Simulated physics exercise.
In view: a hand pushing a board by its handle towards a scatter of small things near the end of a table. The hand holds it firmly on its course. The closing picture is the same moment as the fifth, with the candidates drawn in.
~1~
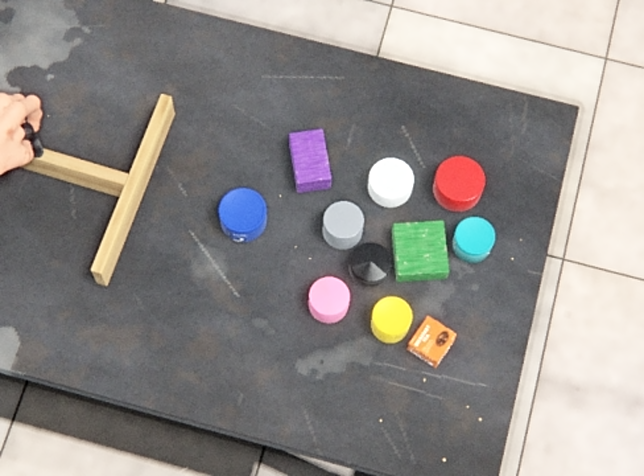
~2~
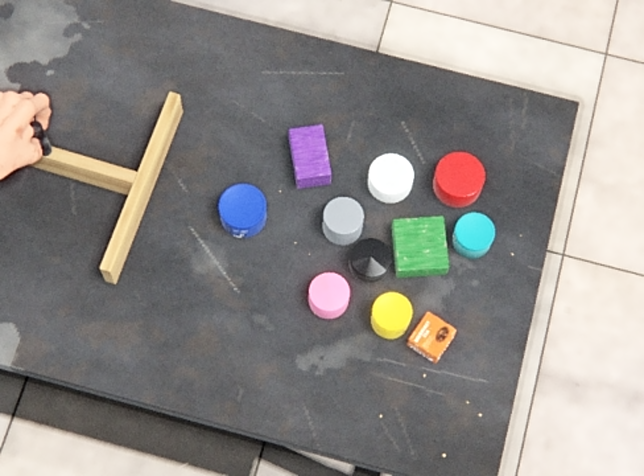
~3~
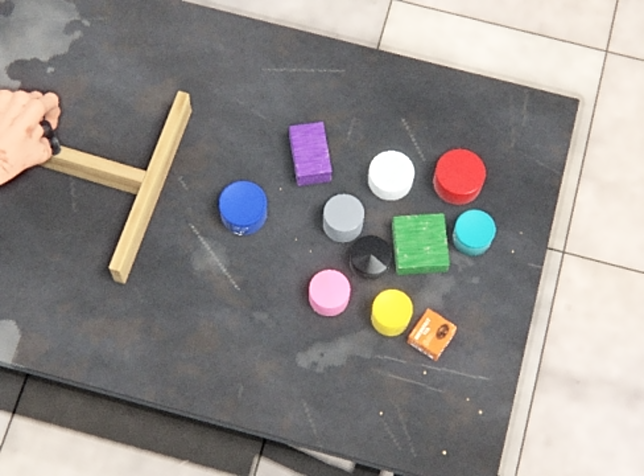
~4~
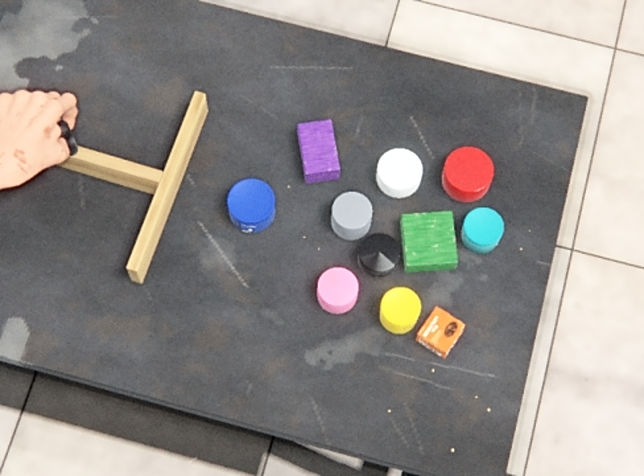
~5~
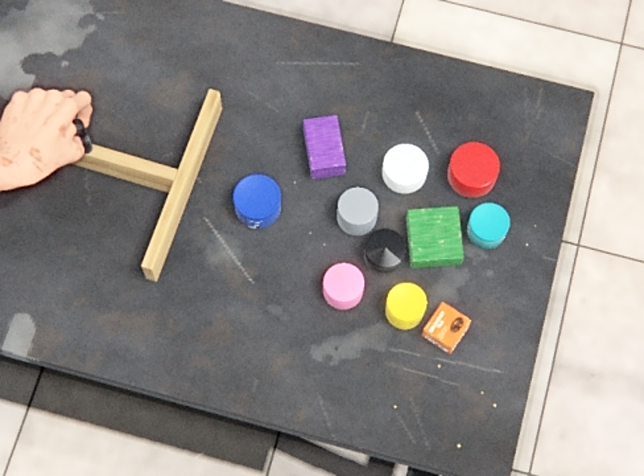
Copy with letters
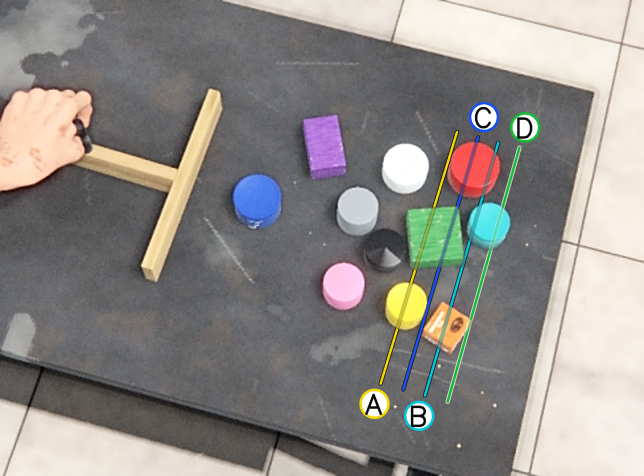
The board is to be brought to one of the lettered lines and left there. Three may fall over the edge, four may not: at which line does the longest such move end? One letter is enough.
Up to line D.
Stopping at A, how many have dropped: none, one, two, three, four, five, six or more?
In all, none.
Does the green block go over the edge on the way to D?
By then, yes.
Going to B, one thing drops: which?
The turquoise tub goes over.
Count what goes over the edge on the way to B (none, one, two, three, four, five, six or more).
In all, one.
On the marked copy, A at (420, 253); B at (463, 264); C at (442, 259); D at (485, 270).
With D. Early on, board (289, 204); purple block (336, 150); blue tub (319, 219).
Further on, board (397, 232); turquoise tub (521, 232); red pot (514, 172).
At the end, board (485, 255); turquoise tub over the edge; green block over the edge; two fallen.
As for the rest, A is within the limit but short; B is within the limit but short; C is within the limit but short.
